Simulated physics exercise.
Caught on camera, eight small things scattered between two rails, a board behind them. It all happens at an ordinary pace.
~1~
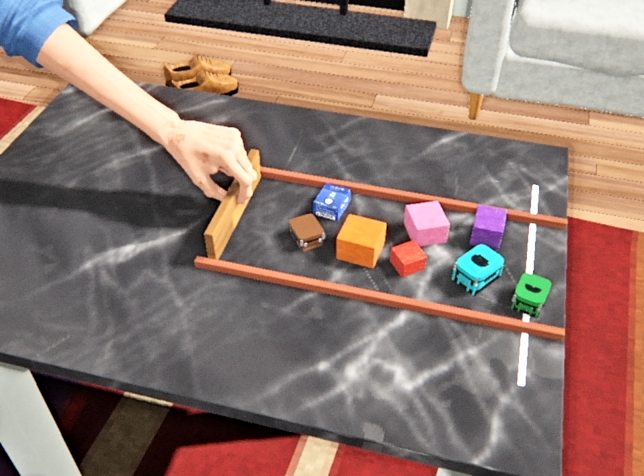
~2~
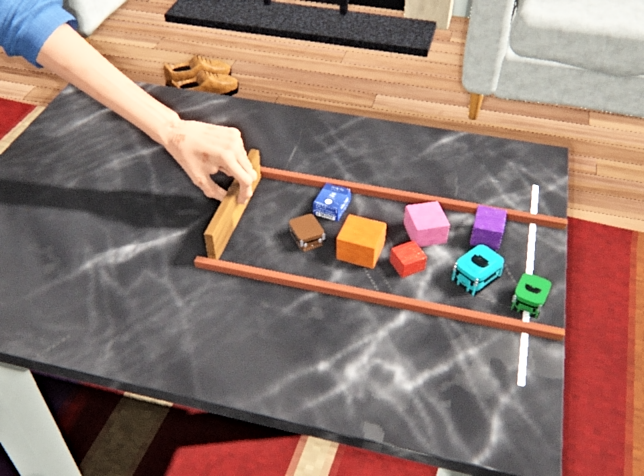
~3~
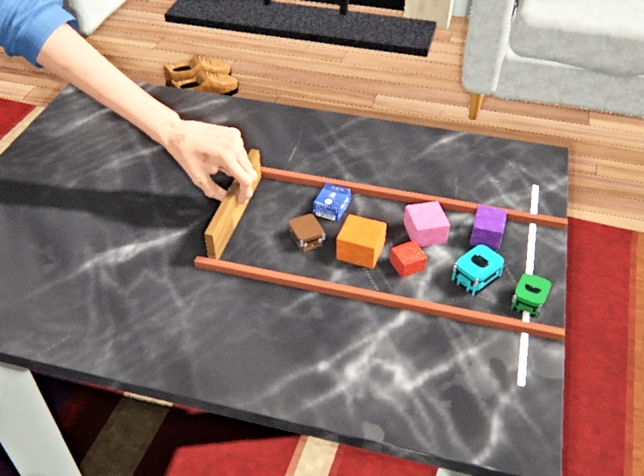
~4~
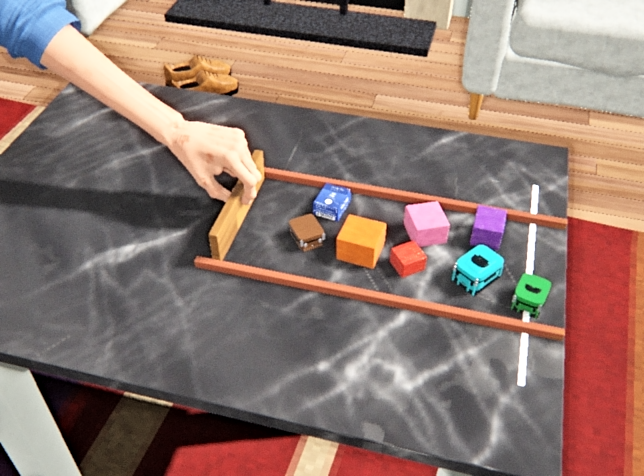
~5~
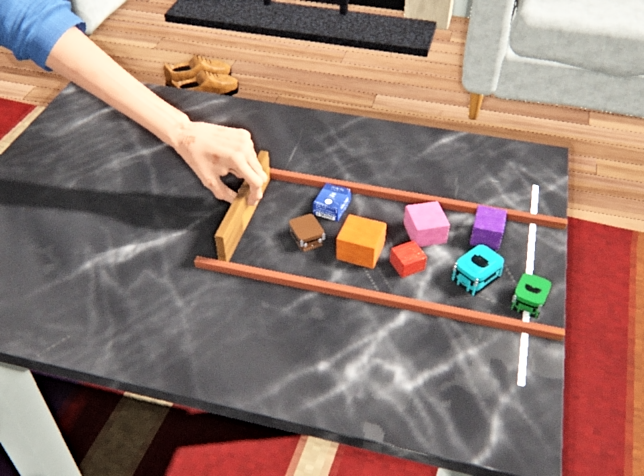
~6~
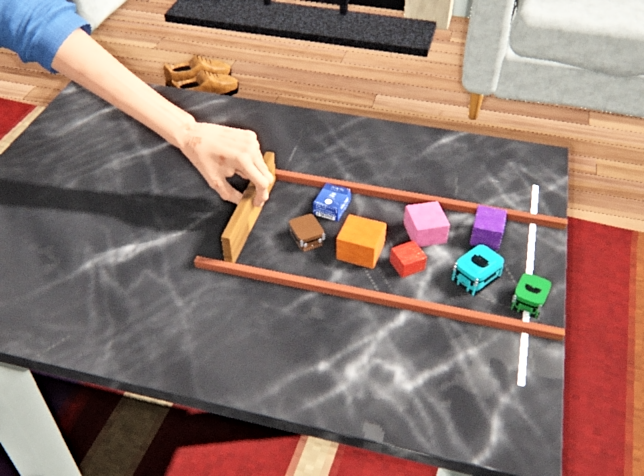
In a living room with wooden flooring and a red patterned rug, a dark marbled tabletop is seen from above at an angle by a still camera. Between two reddish rails sit blue, brown, orange, pink, red, purple, turquoise and green objects, the green one on a white strip at right. A hand reaching from the upper left holds a wooden board upright, then slides it slightly rightward, touching none of them.
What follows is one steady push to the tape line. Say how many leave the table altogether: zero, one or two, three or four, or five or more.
As it turns out, the number that fall off is five or more.
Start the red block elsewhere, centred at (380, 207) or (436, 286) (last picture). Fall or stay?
Place by place, it goes over; does not fall.
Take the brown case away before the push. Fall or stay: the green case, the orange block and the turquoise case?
The green case drops off; the orange block stays on; the turquoise case drops off.
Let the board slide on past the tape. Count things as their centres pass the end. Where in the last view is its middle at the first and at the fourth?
Near (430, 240) and (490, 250).
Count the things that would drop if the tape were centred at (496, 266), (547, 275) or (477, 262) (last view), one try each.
It would be 4, 6 and 2.
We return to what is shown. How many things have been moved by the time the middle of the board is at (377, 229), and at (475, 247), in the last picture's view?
By then 6, and 8.
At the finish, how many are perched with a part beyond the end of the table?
The number is 0.
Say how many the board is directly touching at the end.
That makes 2.
A little later, none off yet; green case at rest near (531, 296); purple block at rest near (488, 227); turquoise case at rest near (480, 271).
When it is over, the number that fall off is five or more; down, orange block, red block, pink block, turquoise case, purple block and green case.
